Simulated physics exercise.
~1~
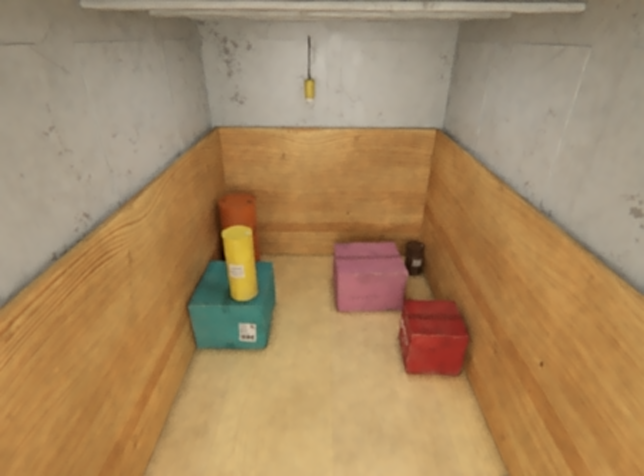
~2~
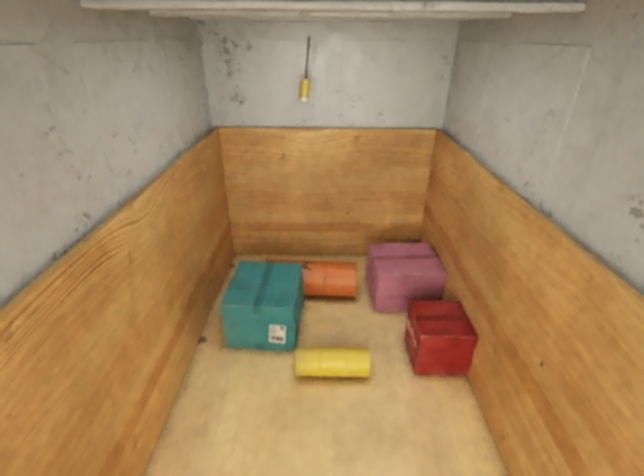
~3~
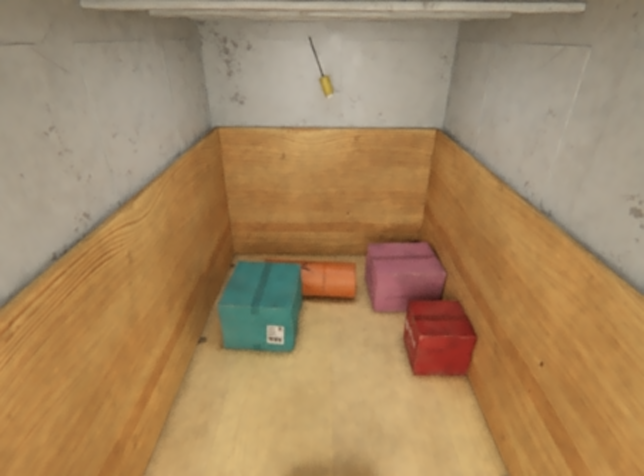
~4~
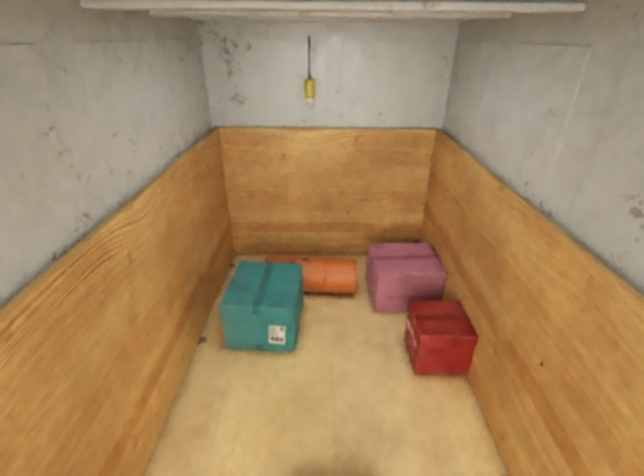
A turquoise box sits at the left of a wood-lined van's load space, seen from the open rear towards the cab, with a yellow canister on top and an orange drum behind. A pink box stands to the right with a small dark canister behind it, and a red box is nearer. The load shifts right, the drum tips onto its side, and the yellow canister drops to the floor, while the pink box hides the dark canister. The hanging lamp swings and the yellow canister leaves the view. Finally the lamp hangs straight, with the drum still lying behind the turquoise box.
